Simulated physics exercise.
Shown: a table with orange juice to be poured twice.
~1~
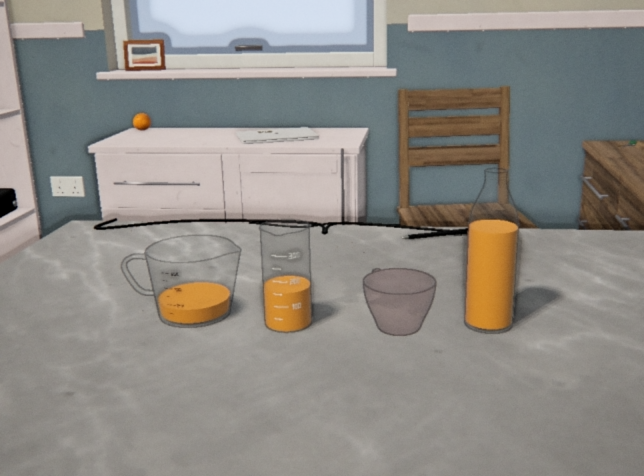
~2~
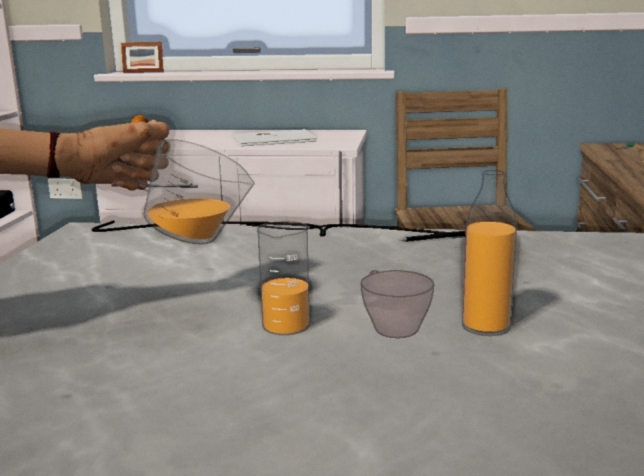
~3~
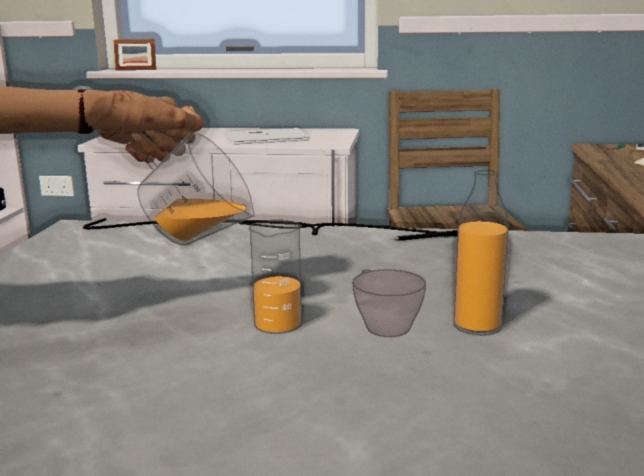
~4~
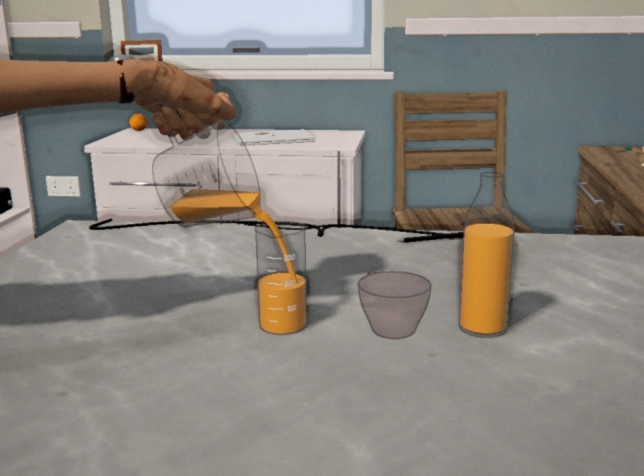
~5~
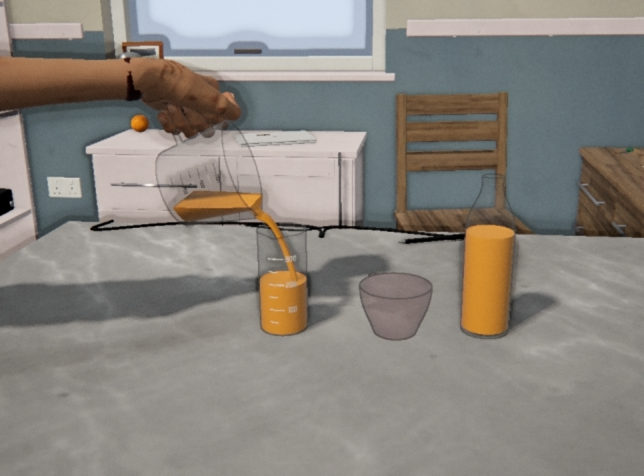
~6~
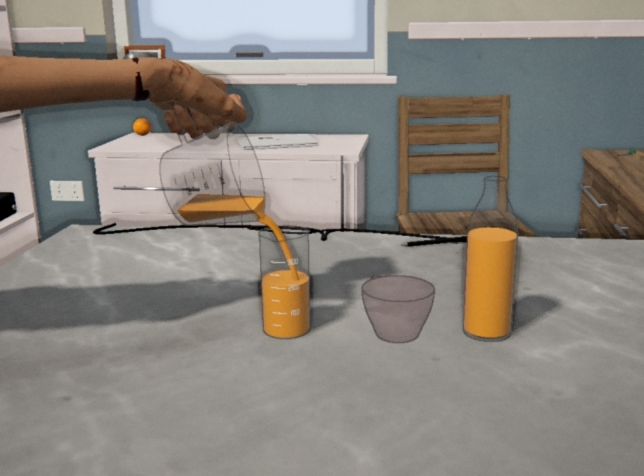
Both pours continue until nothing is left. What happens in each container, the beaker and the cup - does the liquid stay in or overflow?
I'd say the beaker is up to the job, I'd say the cup can't take that much.
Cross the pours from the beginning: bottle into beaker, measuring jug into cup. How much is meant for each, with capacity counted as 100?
The first would be asked to take around 130 per cent of its volume, the second around 50 per cent.
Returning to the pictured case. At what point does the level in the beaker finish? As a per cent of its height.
I'd put it close to 75 per cent.
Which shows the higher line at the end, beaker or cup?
The one on the left.
Shortly, the beaker is about two thirds full.
Then, the beaker is about three quarters full.
At the finish, the beaker is about three quarters full; the cup is full to the brim, some went over its rim.
